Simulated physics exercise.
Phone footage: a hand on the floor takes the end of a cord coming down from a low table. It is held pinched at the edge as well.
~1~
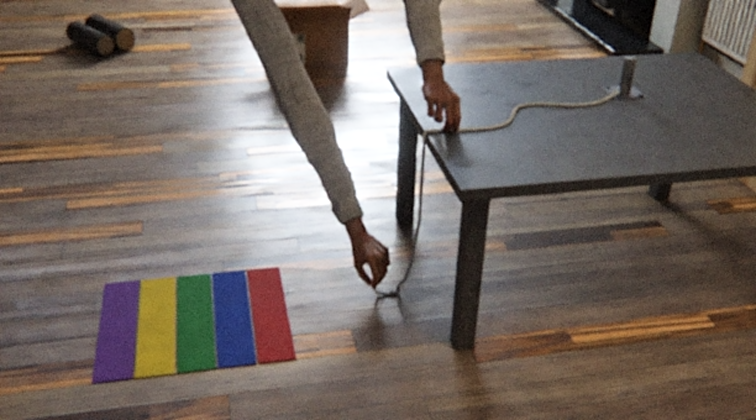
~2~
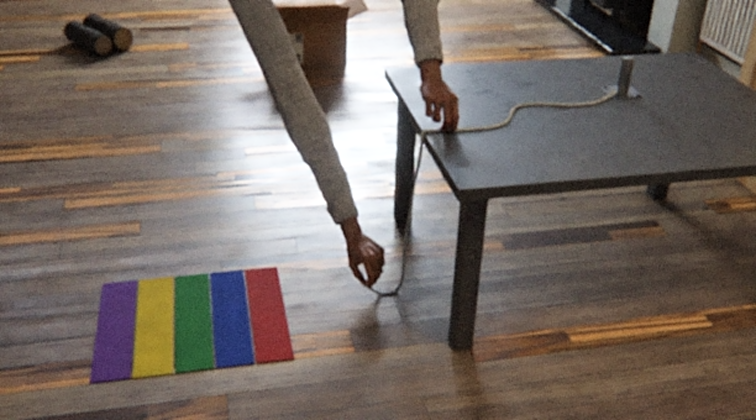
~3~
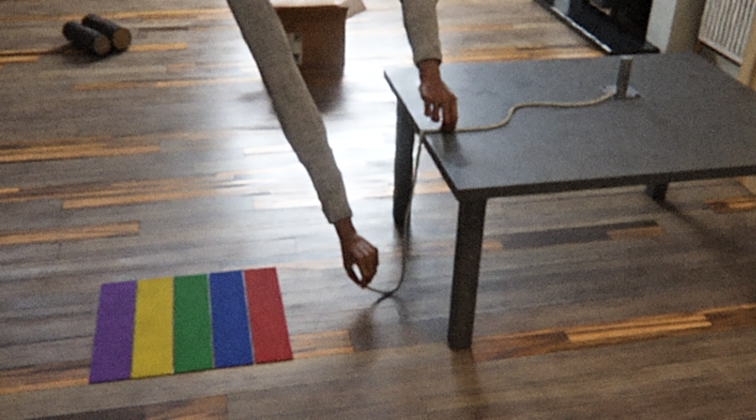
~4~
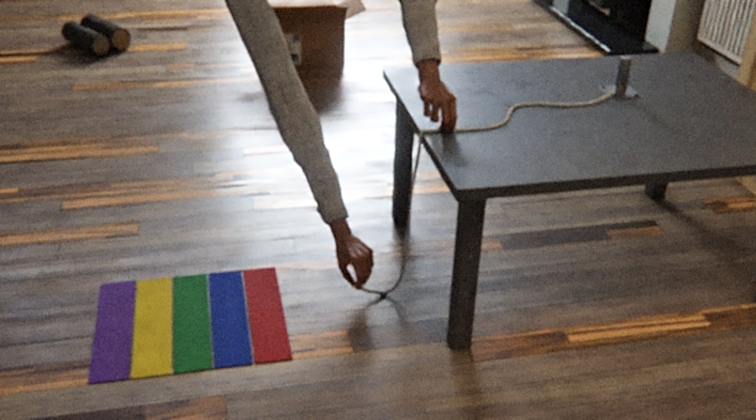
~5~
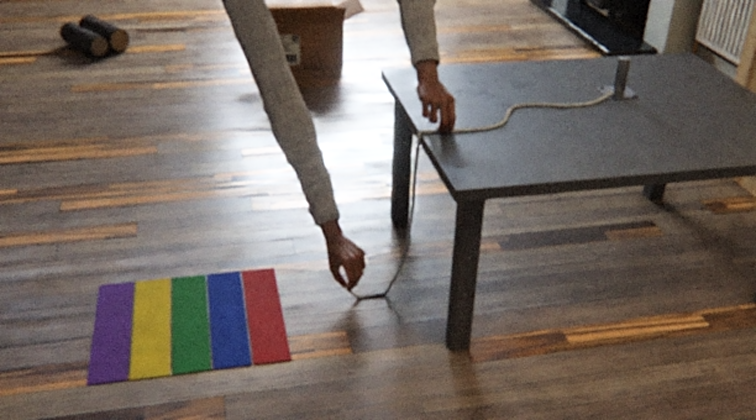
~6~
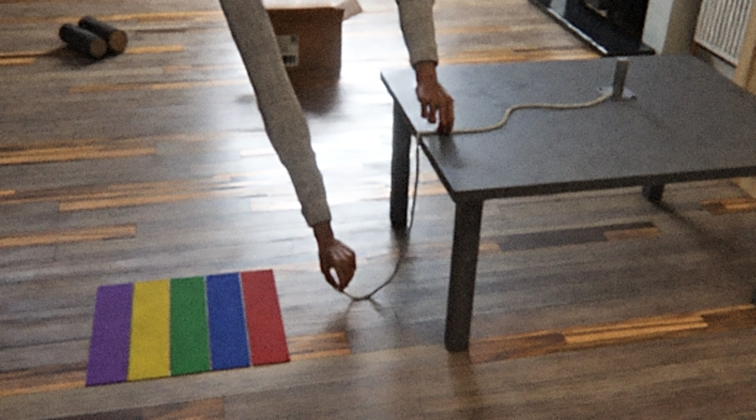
A hand pinched the end of a cord near the floor and drew it slowly a short way left, toward the striped colored mat, while the other hand held the cord at the table's edge.
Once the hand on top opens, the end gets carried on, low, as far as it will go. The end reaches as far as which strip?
As far as the blue strip.
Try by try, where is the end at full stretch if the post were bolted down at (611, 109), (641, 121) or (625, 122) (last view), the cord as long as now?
About (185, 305), (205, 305) and (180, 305).
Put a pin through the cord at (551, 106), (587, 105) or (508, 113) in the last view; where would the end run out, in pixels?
Near (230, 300), then (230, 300), then (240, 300).
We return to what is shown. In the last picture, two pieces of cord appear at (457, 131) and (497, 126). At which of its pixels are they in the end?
About (431, 129), and the other about (470, 122).
A little later, end near (298, 293); short of the strips.
Next, end near (251, 298); over red.
When it is tight, end near (224, 301); over blue. It gets as far as the blue strip.
